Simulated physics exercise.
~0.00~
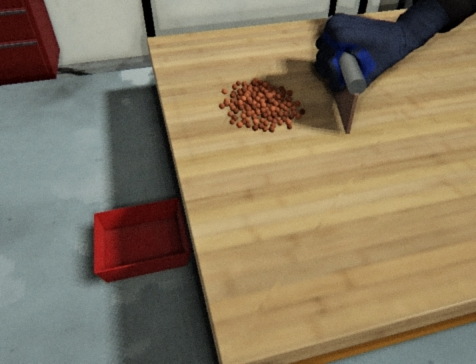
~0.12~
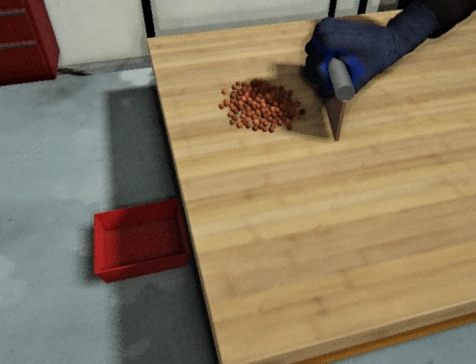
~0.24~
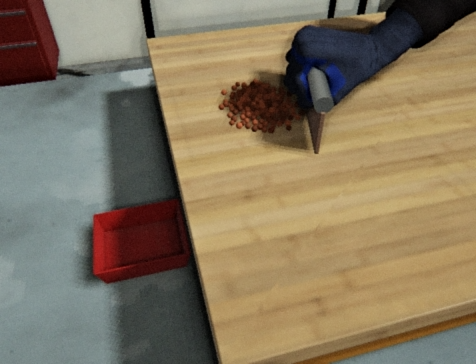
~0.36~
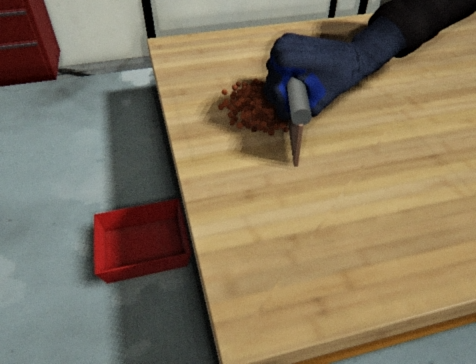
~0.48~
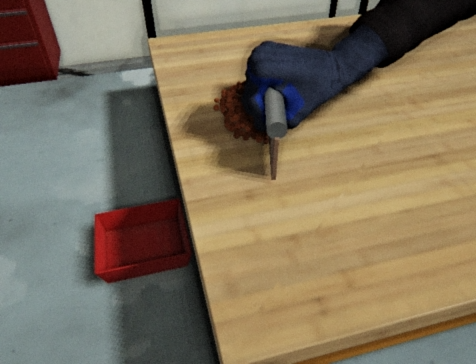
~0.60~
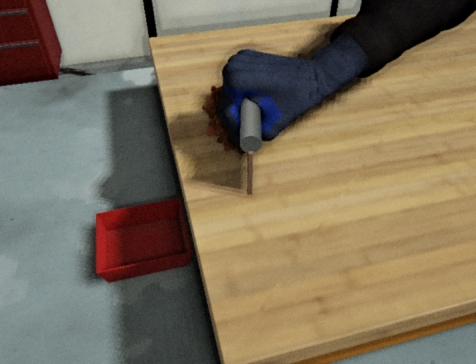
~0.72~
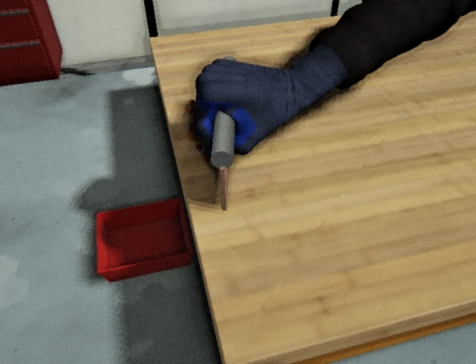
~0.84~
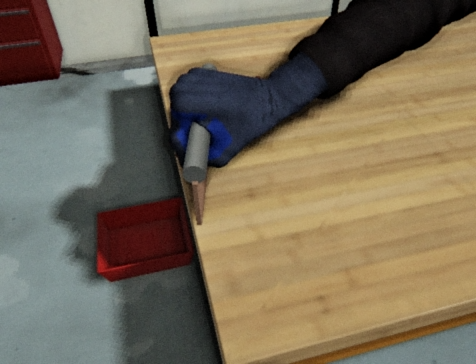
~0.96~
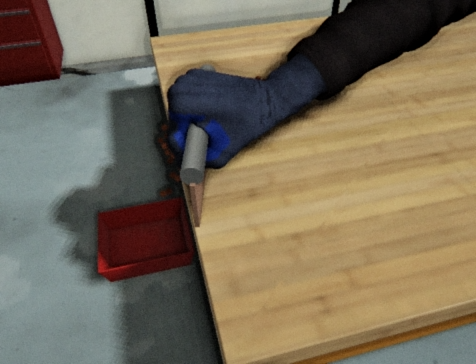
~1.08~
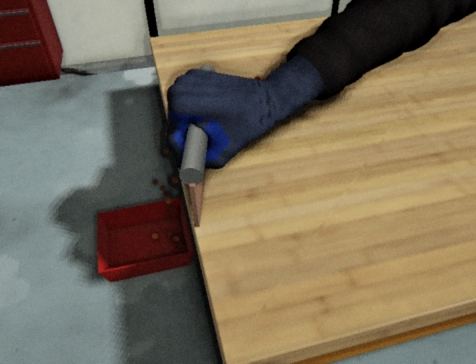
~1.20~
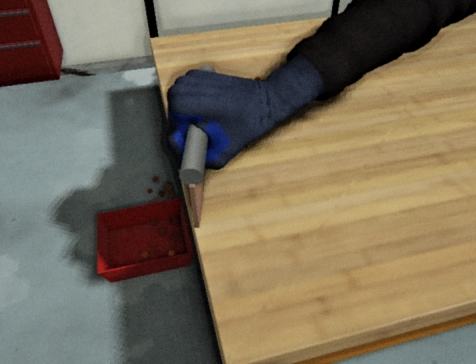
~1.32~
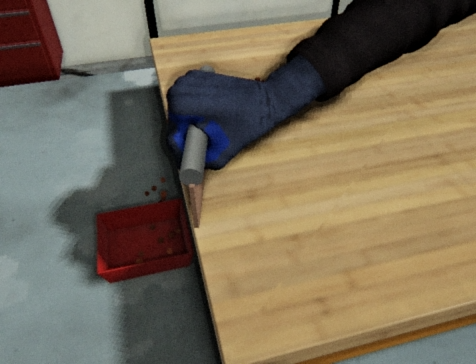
A dark-gloved hand dragged a scraper left and toward the viewer across a wooden tabletop, sweeping up a pile of small reddish-brown pellets. It stopped at the left edge, where some pellets dropped toward a red tray below, a few landing just behind it.
